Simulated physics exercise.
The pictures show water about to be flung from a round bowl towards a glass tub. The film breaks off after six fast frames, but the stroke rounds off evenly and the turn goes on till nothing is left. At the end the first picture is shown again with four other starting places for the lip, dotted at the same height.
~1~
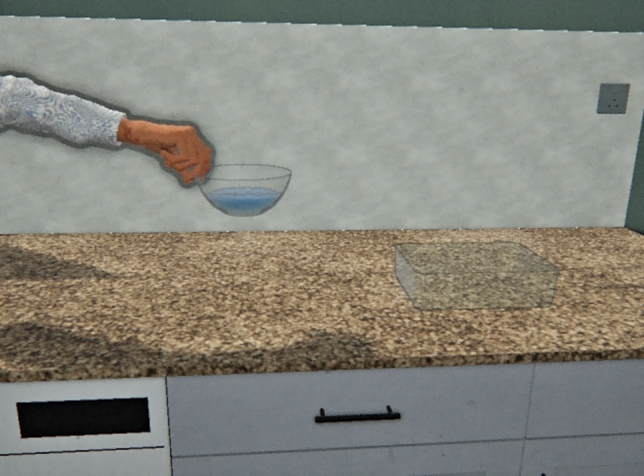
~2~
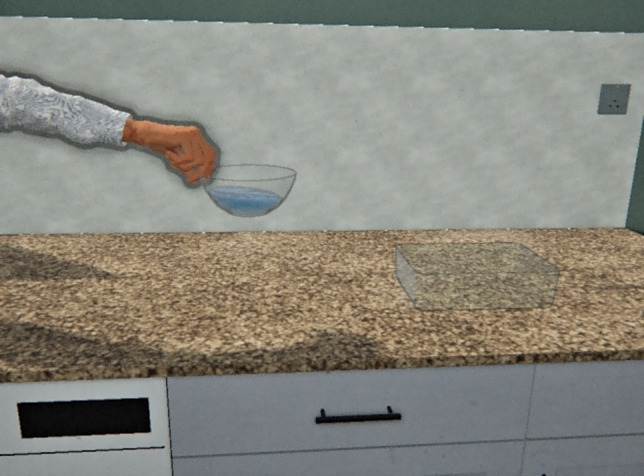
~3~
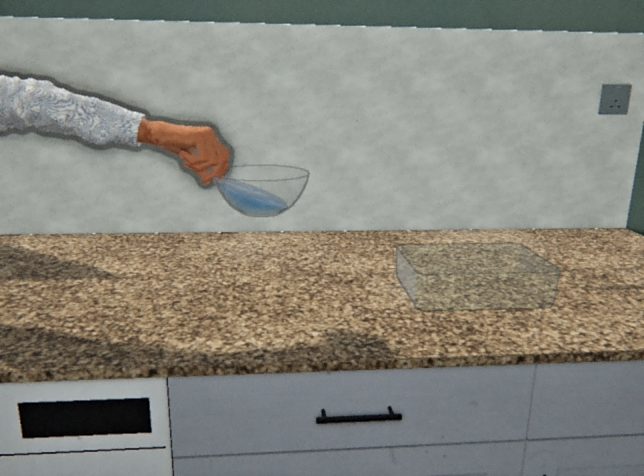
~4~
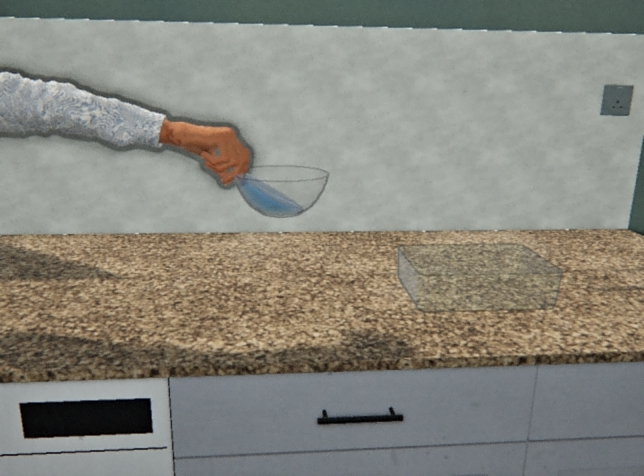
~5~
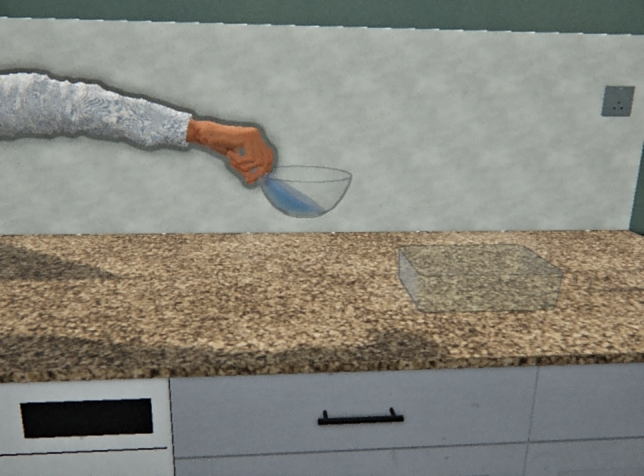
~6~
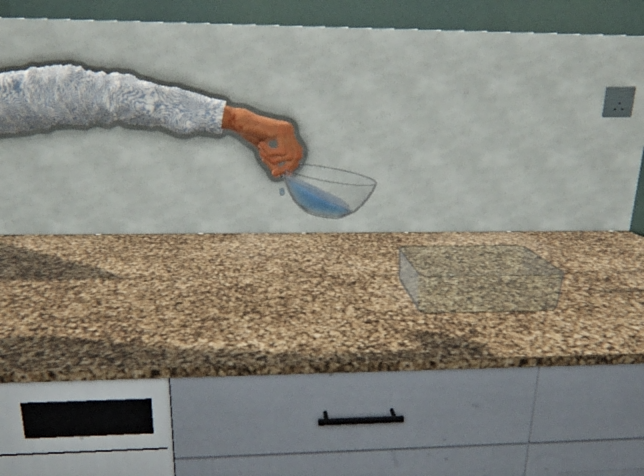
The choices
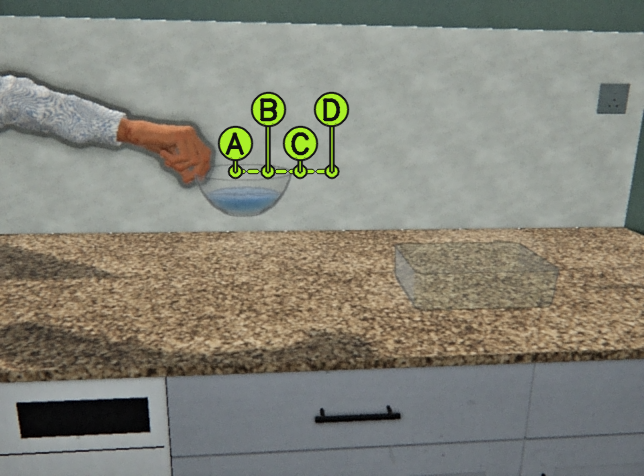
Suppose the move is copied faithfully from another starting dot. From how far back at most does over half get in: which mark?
The answer is dot A.
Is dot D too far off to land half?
No.
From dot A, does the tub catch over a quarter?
Yes, it does.
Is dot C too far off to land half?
No.
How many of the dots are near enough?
All of them.
On the marked copy, A at (235, 171); B at (268, 171); C at (300, 171); D at (331, 171).
Choosing A, about 65 % lands in the tub, 26 % falls short and 9 % goes beside or beyond.
Choosing B, about 78 % lands in the tub, 7 % falls short and 14 % goes beside or beyond.
Choosing C, about 88 % lands in the tub, 6 % falls short and 6 % goes beside or beyond.
Choosing D, about 82 % lands in the tub, 6 % falls short and 12 % goes beside or beyond.
